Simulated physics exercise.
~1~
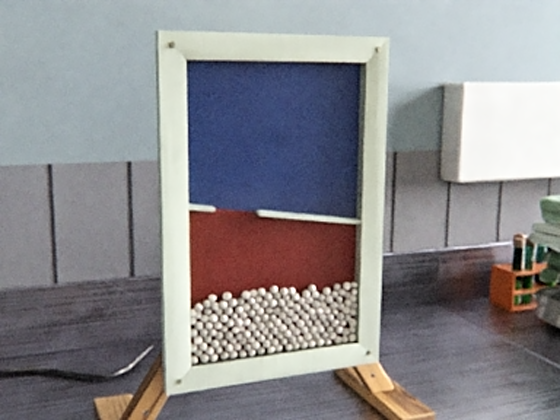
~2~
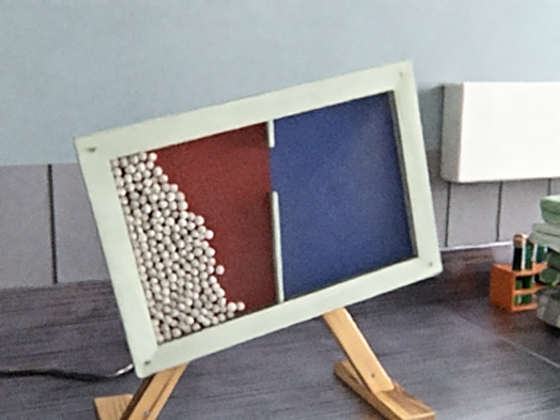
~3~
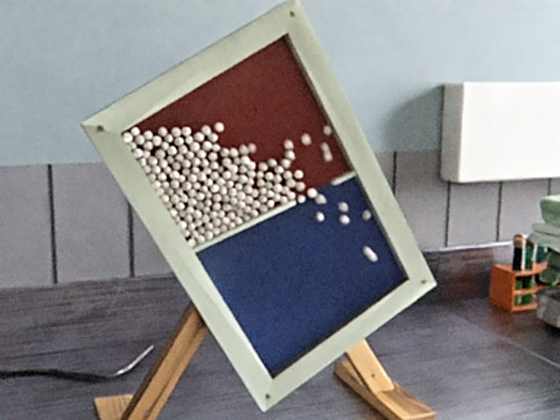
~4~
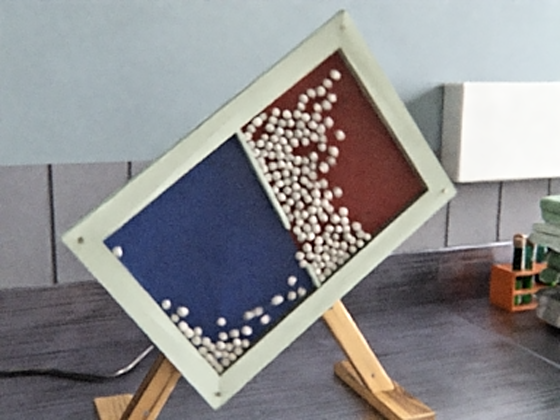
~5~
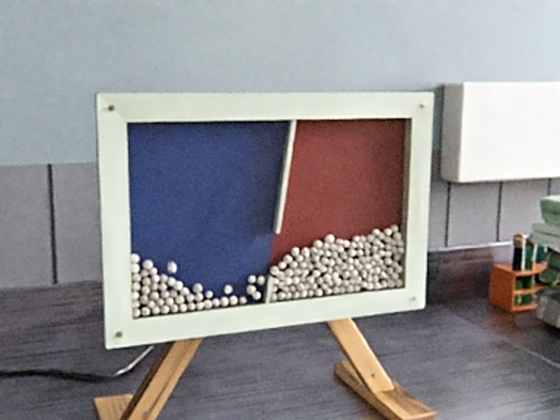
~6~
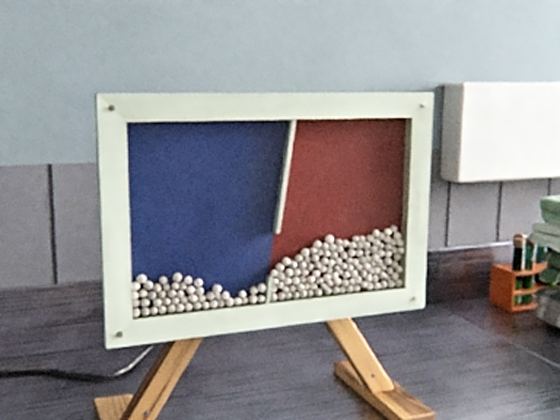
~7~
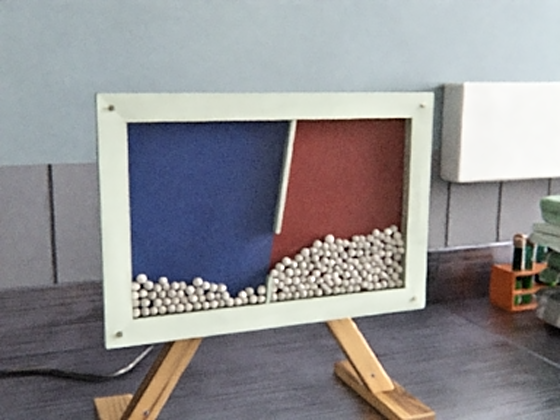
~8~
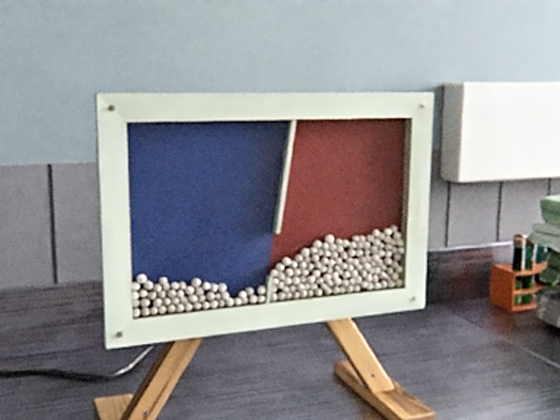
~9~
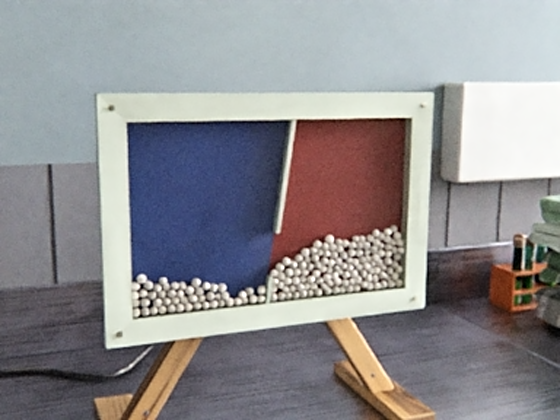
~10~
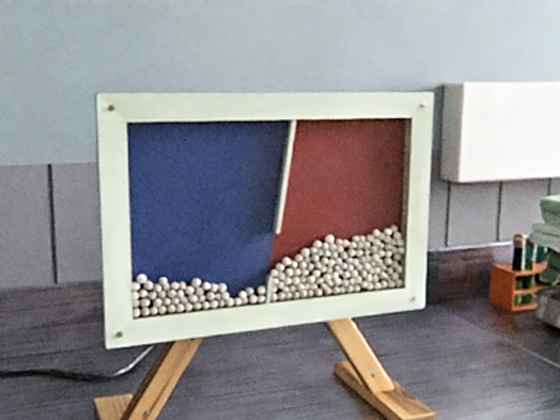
On a dark countertop, a framed box turns clockwise and white balls settle in both chambers.
